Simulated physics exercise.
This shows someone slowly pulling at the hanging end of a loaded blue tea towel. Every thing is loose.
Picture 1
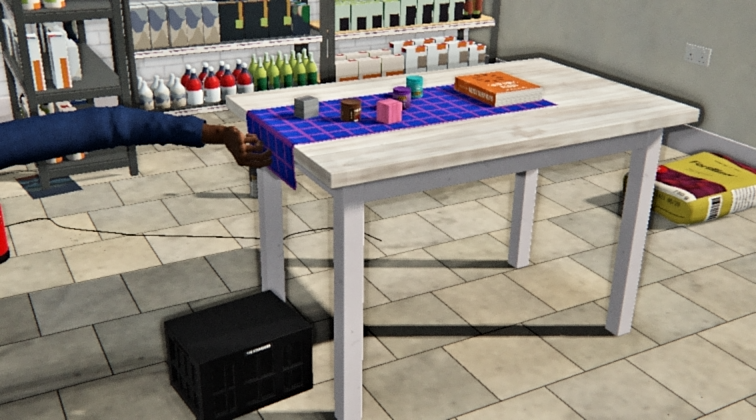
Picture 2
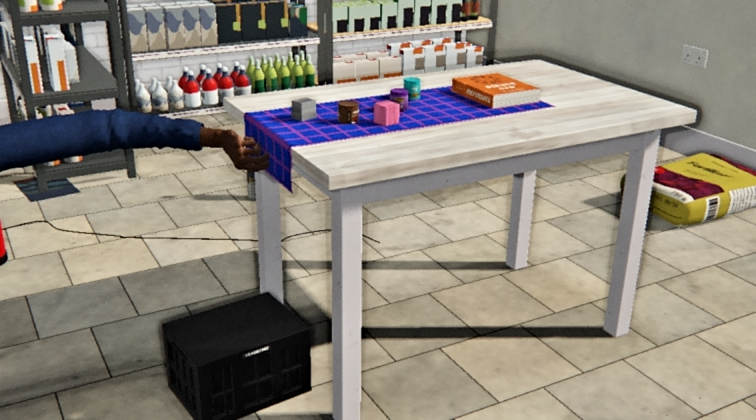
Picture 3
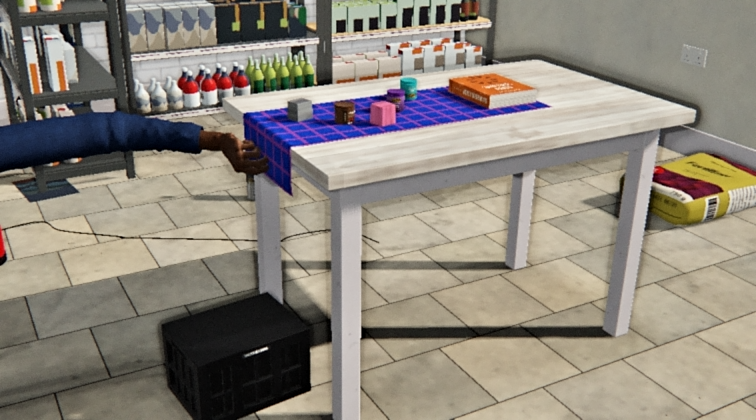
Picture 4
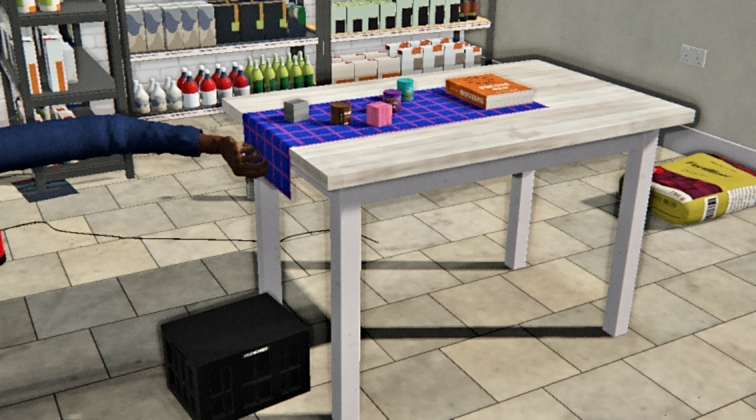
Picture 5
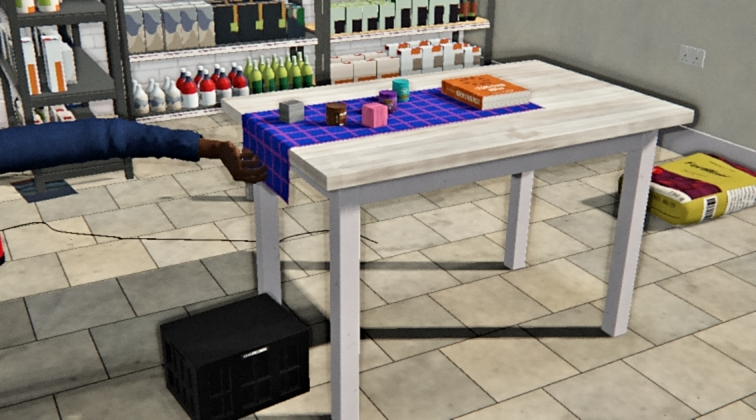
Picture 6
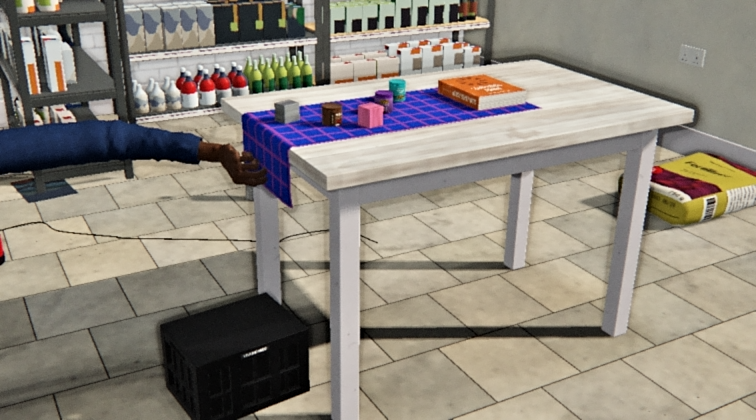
The clip opens on a hand at the left gripping the hanging end of a blue checked cloth on a pale table, with small blocks, little pots and an orange book on it. The hand draws the cloth slightly down, and the objects shift a little leftward together, still upright on the cloth.
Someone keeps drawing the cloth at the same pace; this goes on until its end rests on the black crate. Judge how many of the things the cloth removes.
I'd say the tally of dropped things is a set of four in the end.
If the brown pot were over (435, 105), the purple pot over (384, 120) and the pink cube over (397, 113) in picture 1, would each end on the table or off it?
Looking at each one, the brown pot remains in position, the purple pot drops away and the pink cube drops away.
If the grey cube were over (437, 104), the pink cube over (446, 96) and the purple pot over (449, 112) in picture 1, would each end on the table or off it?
Here's how it goes: The grey cube remains in place, the pink cube remains in place and the purple pot remains in place.
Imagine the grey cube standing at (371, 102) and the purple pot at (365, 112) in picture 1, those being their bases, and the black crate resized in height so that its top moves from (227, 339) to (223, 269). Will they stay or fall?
The grey cube stays on, the purple pot does not fall.
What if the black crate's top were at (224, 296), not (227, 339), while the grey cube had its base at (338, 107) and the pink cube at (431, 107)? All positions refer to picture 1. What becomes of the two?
Grey cube is gone, pink cube stays.
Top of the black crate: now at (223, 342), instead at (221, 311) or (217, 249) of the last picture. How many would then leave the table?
The count would be 3 and then 1.
Soon after, hem near (266, 252); grey cube and brown pot gone.
Then, hem near (266, 298); grey cube, brown pot and pink cube gone.
At rest, hem on the crate; grey cube, brown pot, pink cube and purple pot gone. It carries off four.
